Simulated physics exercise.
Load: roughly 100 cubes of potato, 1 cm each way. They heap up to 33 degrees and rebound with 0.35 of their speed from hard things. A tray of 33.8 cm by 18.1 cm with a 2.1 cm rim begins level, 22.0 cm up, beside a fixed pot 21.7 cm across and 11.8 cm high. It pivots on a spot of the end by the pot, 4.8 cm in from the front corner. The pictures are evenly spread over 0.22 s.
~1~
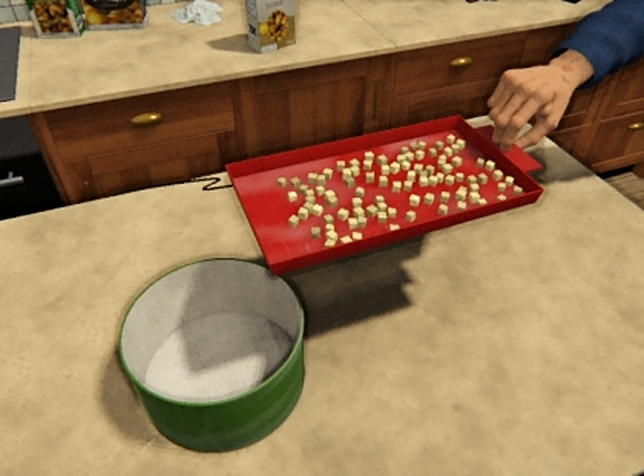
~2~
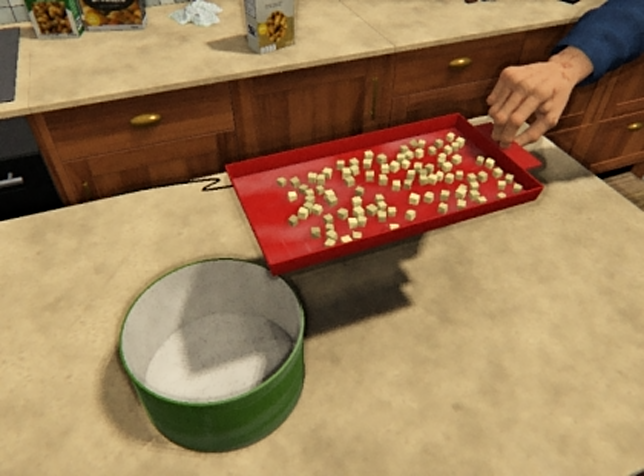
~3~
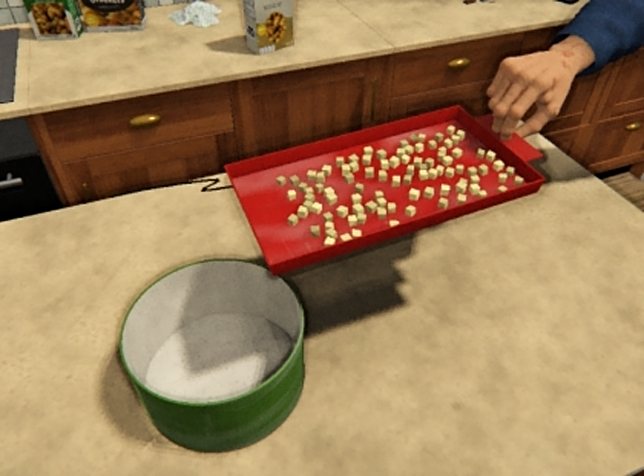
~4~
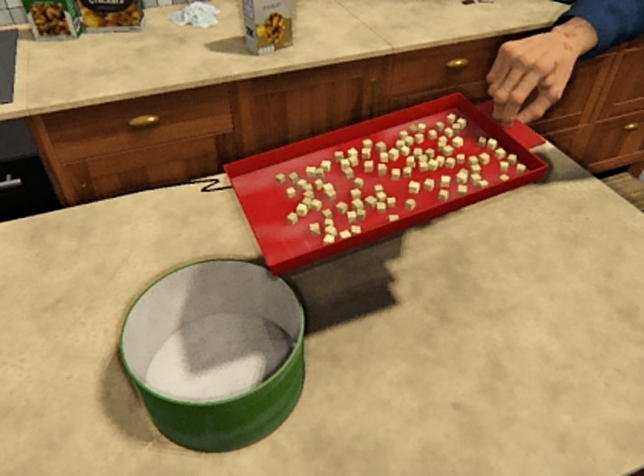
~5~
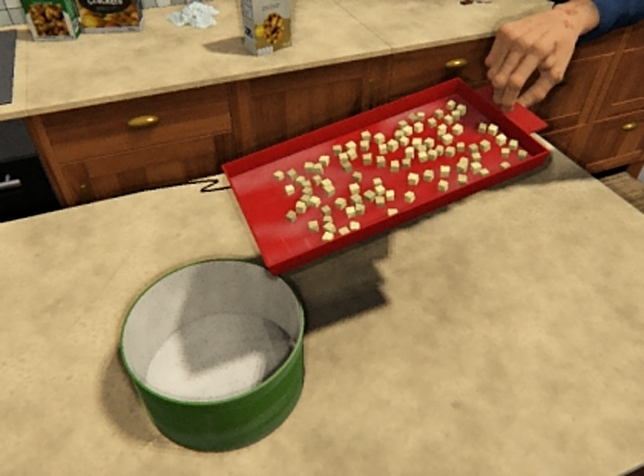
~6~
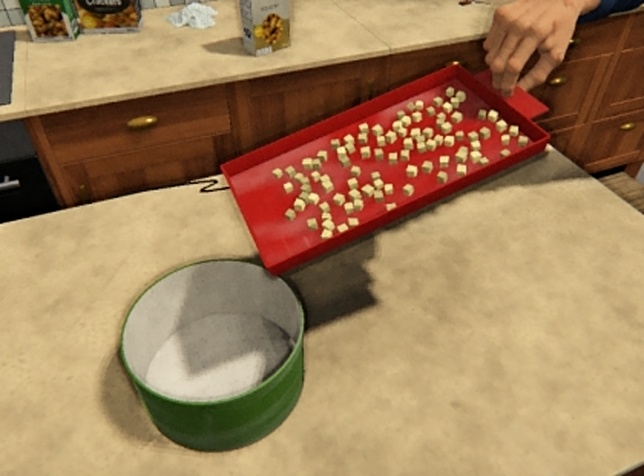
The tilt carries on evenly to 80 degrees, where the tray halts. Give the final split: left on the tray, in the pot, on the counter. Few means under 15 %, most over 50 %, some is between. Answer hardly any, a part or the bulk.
Left on the tray: A part; in the pot: The bulk; on the counter: Hardly any.
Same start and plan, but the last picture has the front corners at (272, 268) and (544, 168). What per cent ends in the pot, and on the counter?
Pot 25, counter 25.
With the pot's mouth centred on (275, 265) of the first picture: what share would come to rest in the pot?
About 5 per cent.
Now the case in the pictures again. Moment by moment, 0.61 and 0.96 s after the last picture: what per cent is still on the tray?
In turn: 90, 35.
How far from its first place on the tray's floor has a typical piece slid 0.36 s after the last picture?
Roughly 3 cm.
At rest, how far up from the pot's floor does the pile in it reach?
Roughly 1.5 cm.
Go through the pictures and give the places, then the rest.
In the first frame, tray tilt 0 degrees, front corners at (272, 261) and (540, 189); middle of the pieces at (396, 187); pot at (213, 322).
In the second frame, tray tilt 1 degrees, front corners at (272, 262) and (540, 186); middle of the pieces at (396, 186).
In the third frame, tray tilt 3 degrees, front corners at (271, 262) and (542, 178); middle of the pieces at (396, 182).
In the fourth frame, tray tilt 6 degrees, front corners at (271, 263) and (544, 165), lowest corner left front; middle of the pieces at (396, 175).
In the fifth frame, tray tilt 10 degrees, front corners at (270, 264) and (545, 150), lowest corner left front; middle of the pieces at (394, 166).
In the sixth frame, tray tilt 14 degrees, front corners at (269, 264) and (546, 136), lowest corner left front; middle of the pieces at (393, 159); pot at (214, 322).
Then, 0.36 s after the last picture, tilt 46 degrees; the tray holds 100 %, the pot 0 %.
Then, 0.61 s after the last picture, tilt 67 degrees; the tray holds 90 %, the pot 0 %.
Then, 0.96 s after the last picture, tilt 80 degrees; the tray holds 35 %, the pot 60 %.
In the end, tray 35 %, pot 65 %, counter 5 %.
